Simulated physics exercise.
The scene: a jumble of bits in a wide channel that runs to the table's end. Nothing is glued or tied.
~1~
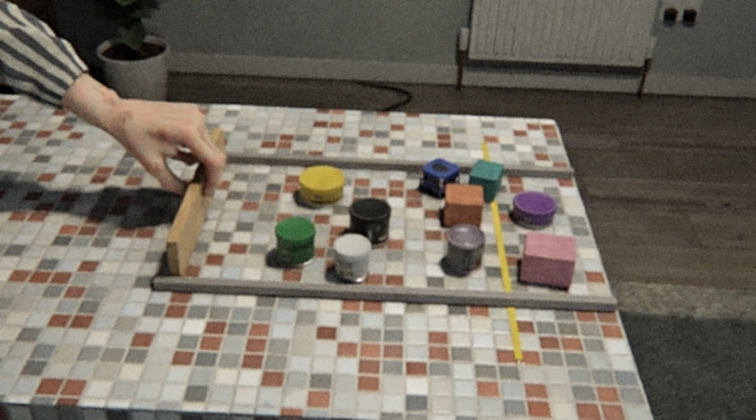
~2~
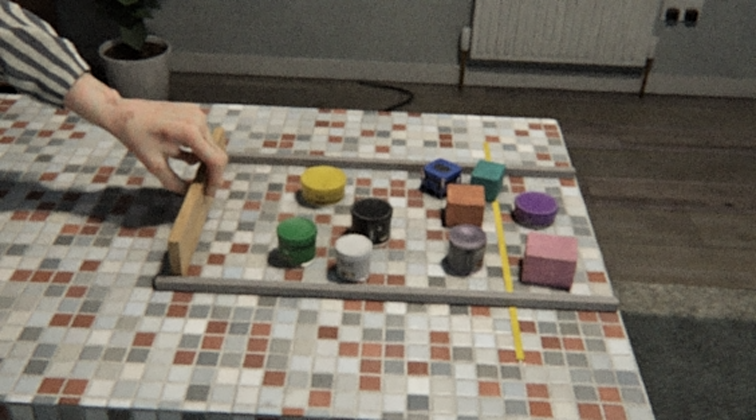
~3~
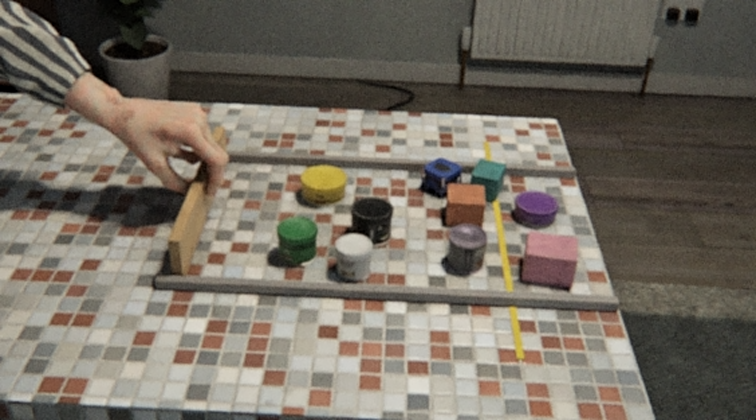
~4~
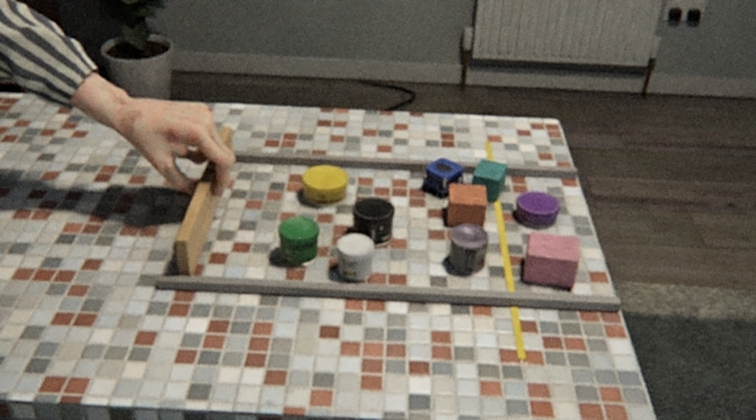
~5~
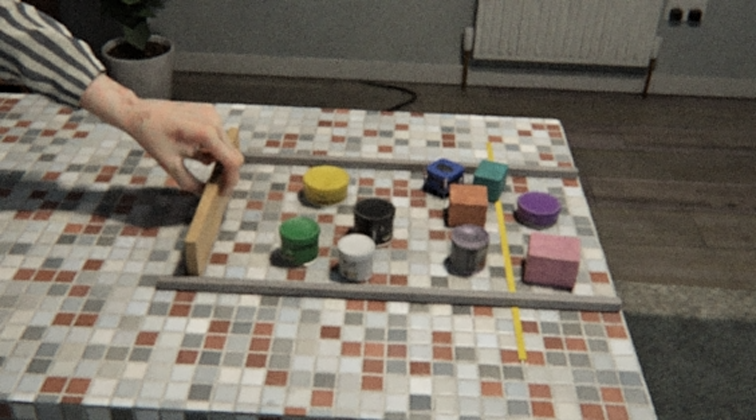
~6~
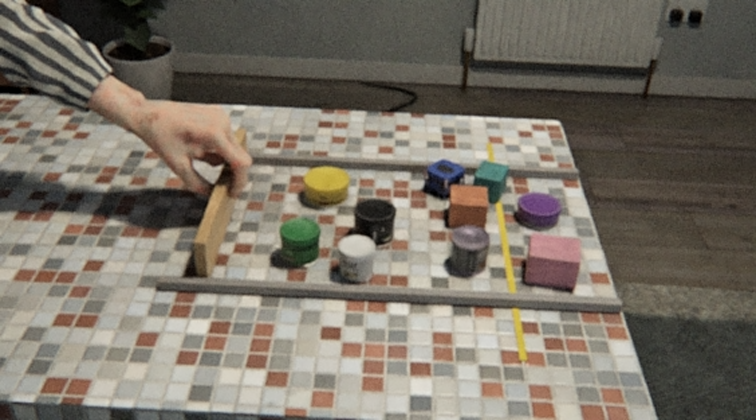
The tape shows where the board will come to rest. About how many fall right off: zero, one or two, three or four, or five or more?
As it turns out, the number that fall off is zero.
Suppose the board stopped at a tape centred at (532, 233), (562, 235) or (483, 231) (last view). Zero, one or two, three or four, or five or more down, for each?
The falls would be 1 or 2; five or more; none at all.
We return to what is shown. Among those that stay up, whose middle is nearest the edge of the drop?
It is the pink block.
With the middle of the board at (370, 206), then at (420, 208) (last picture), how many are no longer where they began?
First 4, then 7.
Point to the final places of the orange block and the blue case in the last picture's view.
First (548, 215), then (510, 175).
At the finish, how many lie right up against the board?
5 of them.
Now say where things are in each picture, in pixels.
In the first picture, pink block (548, 259); purple tin (534, 209); turquoise block (486, 181); board (199, 198); tape (498, 231).
In the second picture, purple tin (535, 210); white tin (353, 258).
In the third picture, turquoise block (488, 180); blue case (442, 178).
In the fourth picture, pink block (551, 260); orange block (467, 206).
In the fifth picture, purple tin (538, 210); black tin (374, 222).
In the sixth picture, pink block (553, 261); purple tin (539, 211); turquoise block (490, 182); board (224, 199); tape (503, 232).
A little later, none off yet; pink block at rest near (553, 261); purple tin at rest near (539, 211); turquoise block at rest near (490, 182).
When it is over, the number that fall off is zero.
